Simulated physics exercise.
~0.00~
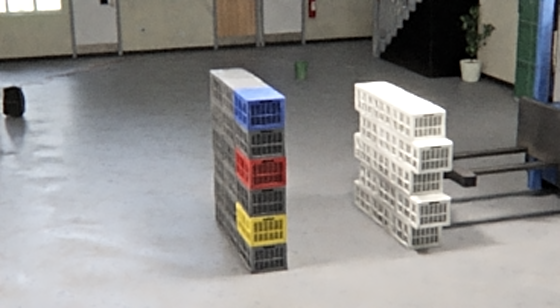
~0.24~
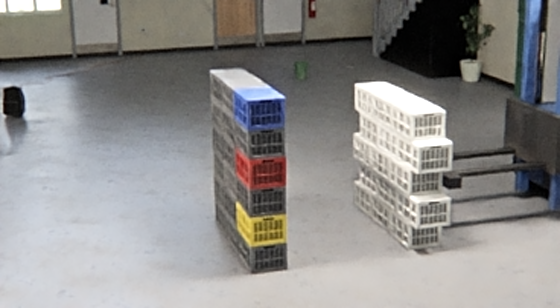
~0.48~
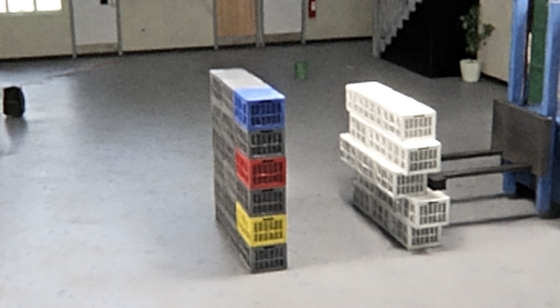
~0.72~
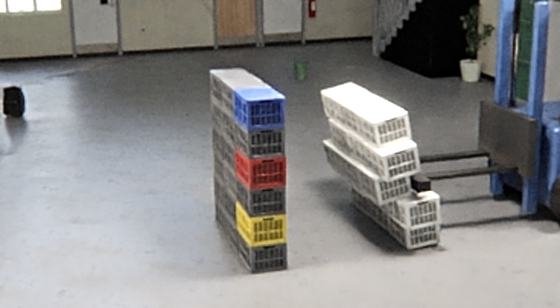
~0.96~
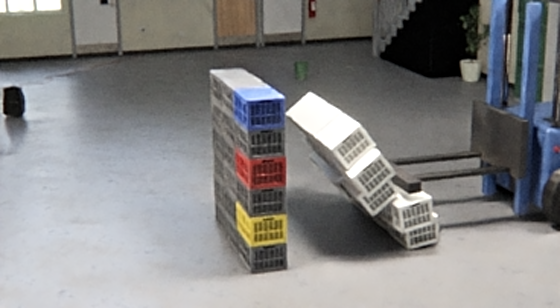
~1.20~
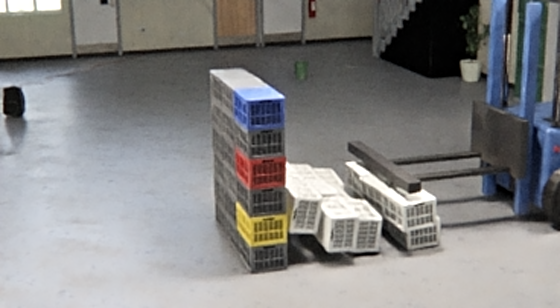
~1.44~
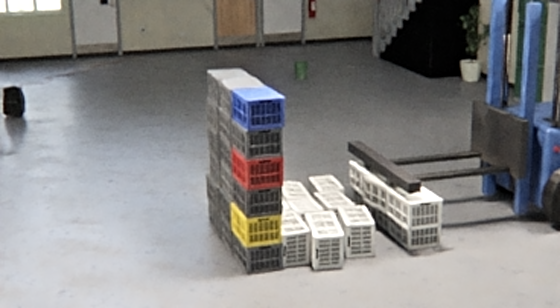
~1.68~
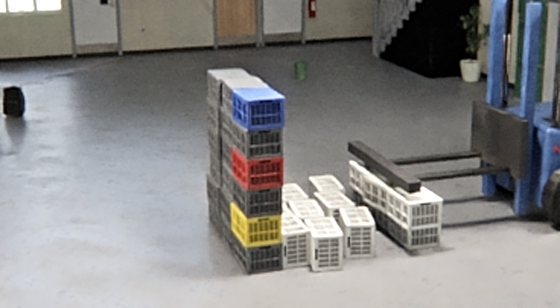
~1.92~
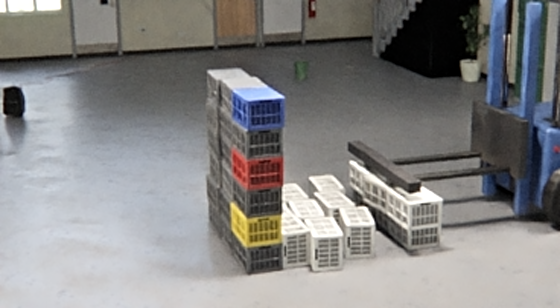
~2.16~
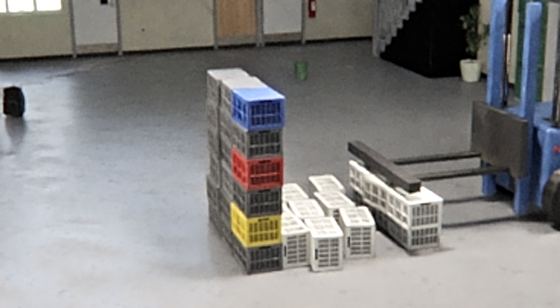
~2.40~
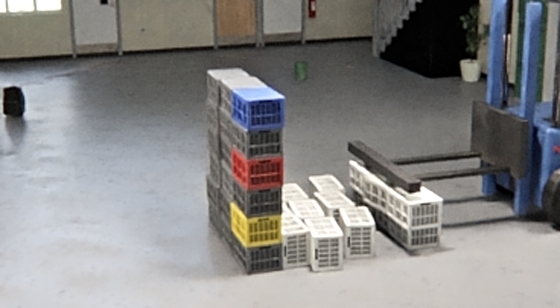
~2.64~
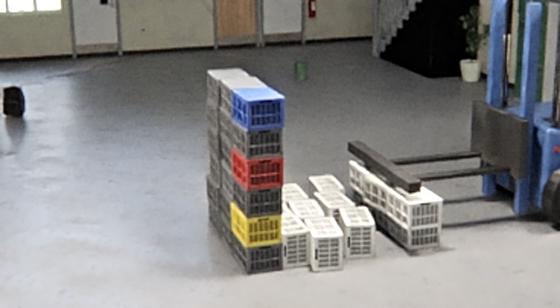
At first, a stack of white crates stands to the right of a dark stack with blue, red and yellow crates at its near end, while a blue forklift waits at the right edge. The forklift drives left and its beam pushes into the white stack, sliding the upper rows out of line. The white stack leans steeply toward the dark one, then breaks apart and tumbles into the gap. The forklift stops as the fallen crates settle against the dark stack, nudging parts of it slightly. In the end, the dark stack stands with its blue crate on top, and only the white bottom row remains beneath the beam.
